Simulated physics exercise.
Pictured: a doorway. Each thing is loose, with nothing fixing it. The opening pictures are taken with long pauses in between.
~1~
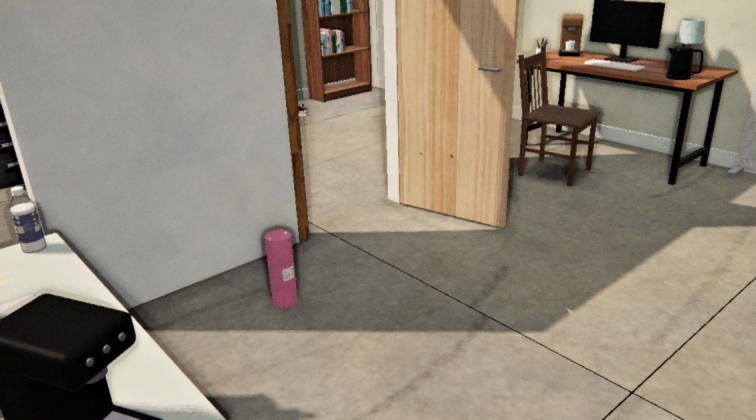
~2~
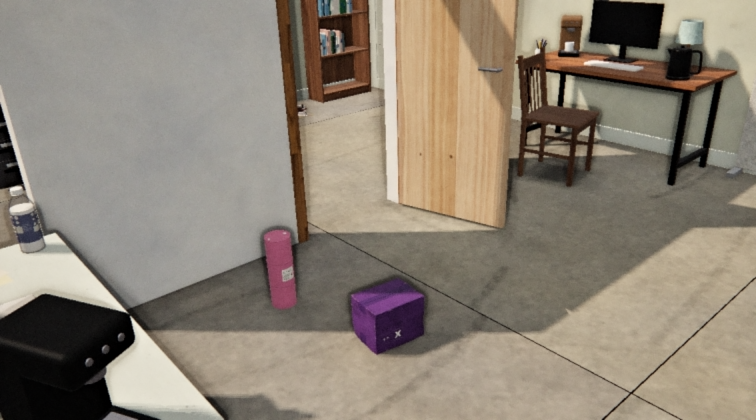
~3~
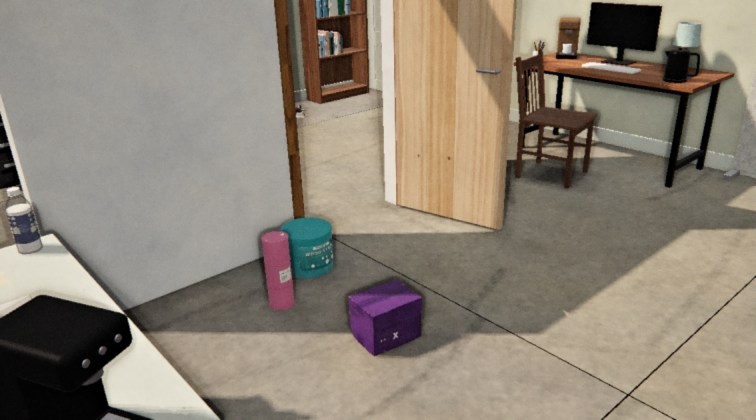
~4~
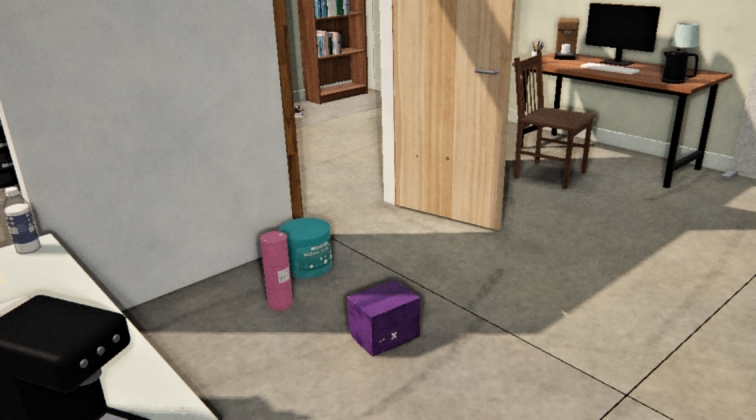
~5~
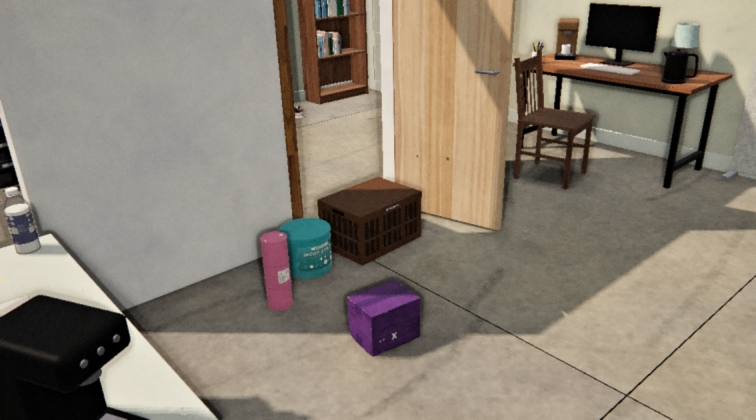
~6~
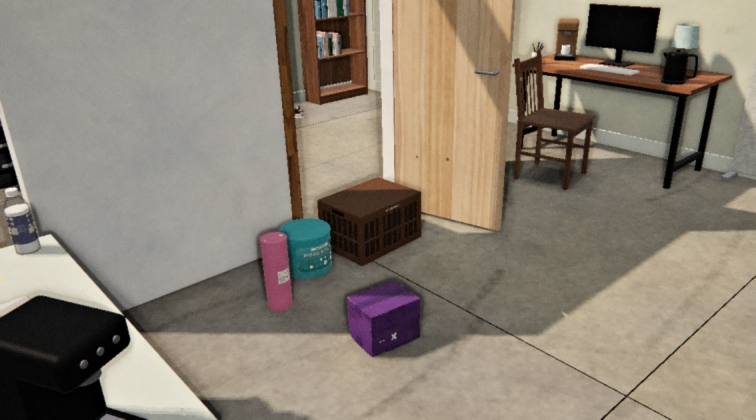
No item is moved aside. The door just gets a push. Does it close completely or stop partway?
It stops partway.
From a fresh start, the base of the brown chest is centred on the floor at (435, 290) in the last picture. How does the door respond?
Well, then the door makes it fully home.
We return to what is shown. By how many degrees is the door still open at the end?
Roughly 65°.
Then, 0.40 s past the last view, door 97° open.
Then, 0.70 s past the last view, door 84° open.
Then, 0.90 s past the last view, door 72° open.
Then, 1.00 s past the last view, door 67° open.
Finally, door 65° open; all 4 still in place. Final places as the last picture's camera would see them, brown chest near (368, 219).
